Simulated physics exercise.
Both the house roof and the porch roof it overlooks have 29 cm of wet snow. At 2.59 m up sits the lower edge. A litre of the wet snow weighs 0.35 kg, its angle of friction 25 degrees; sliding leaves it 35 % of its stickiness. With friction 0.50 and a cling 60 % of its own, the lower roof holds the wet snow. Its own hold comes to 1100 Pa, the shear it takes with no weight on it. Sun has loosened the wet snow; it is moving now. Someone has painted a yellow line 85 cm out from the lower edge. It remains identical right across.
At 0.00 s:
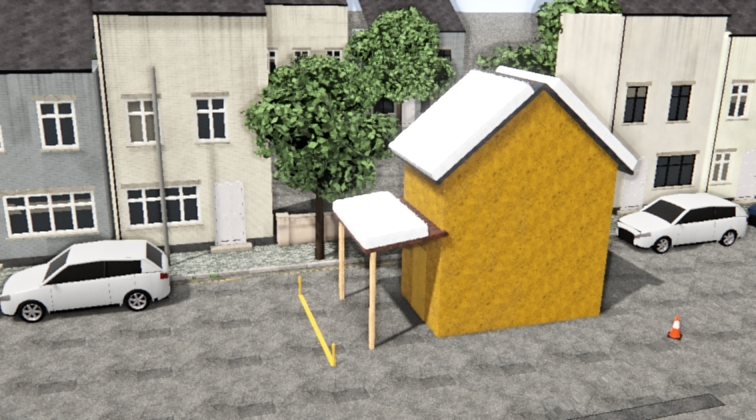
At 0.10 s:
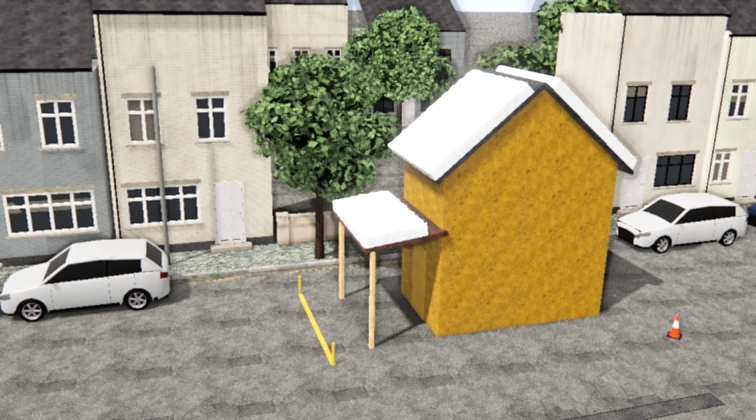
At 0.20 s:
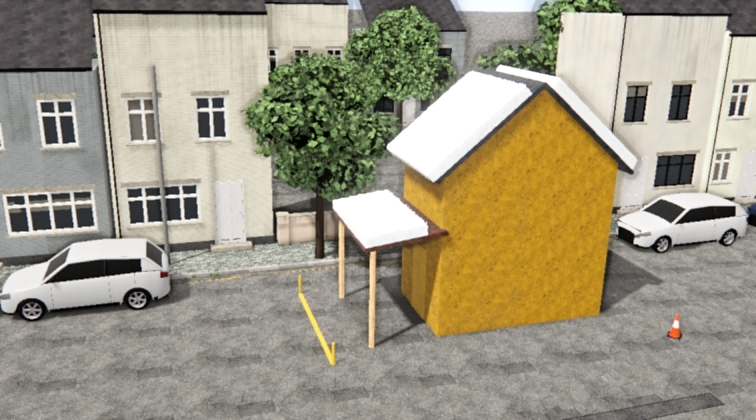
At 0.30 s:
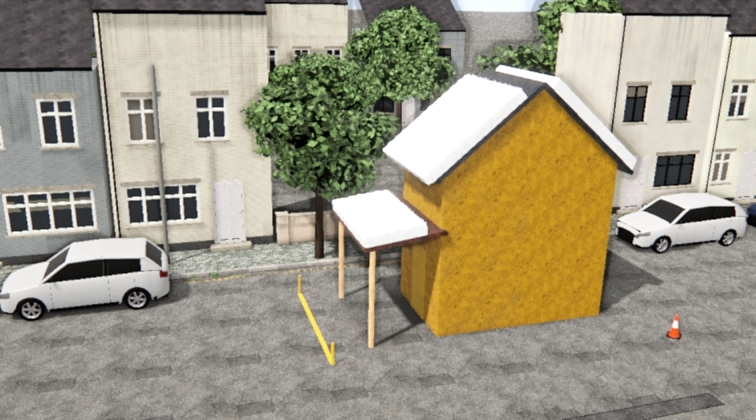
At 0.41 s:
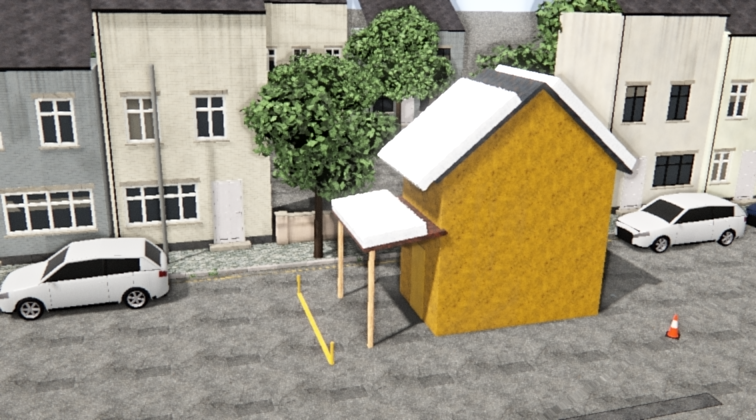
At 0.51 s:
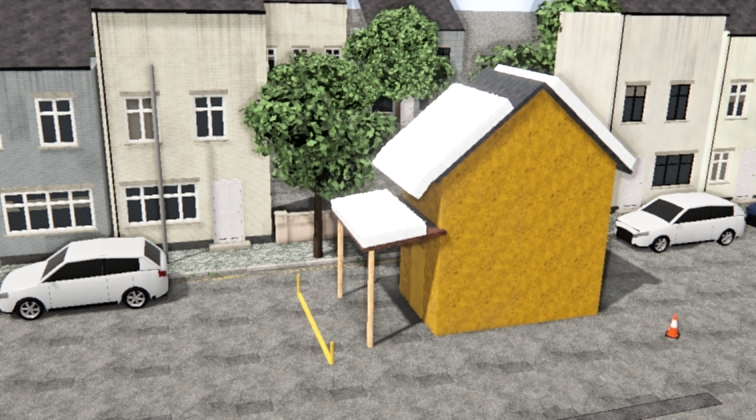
Orange house with a snow-covered roof on a grey street, its left snow slab slowly sliding down past the roof's lower edge.
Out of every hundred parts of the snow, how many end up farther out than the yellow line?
Around 43 in every hundred.
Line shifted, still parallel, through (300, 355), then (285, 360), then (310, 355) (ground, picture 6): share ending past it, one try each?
30 %, 20 %, 35 %.
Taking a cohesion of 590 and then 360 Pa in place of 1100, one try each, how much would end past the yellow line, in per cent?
You'd see 60 percent the first time and 60 percent the second.
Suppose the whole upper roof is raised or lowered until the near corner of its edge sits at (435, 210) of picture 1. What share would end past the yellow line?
In that case it would be around 16 percent.
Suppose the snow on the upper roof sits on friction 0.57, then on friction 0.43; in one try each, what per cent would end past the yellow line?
In turn about 8 %, 25 %.
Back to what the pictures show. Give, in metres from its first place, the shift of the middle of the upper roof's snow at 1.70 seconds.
It has shifted some 4.4 m.
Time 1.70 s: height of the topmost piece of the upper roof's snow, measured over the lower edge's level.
It sits some 0.7 m above the lower edge at that time.
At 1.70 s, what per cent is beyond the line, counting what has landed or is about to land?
I'd say near 25 in a hundred.
After 1.06 s, none is below the lower edge and 0 % is past the line.
After 1.70 s, 32 % is below the lower edge and 24 % is past the line.
After 2.35 s, 52 % is below the lower edge and 43 % is past the line.
After 3.00 s, 52 % is below the lower edge and 43 % is past the line.
After 3.10 s, at the end, 52 % is below the lower edge and 43 % is past the line.
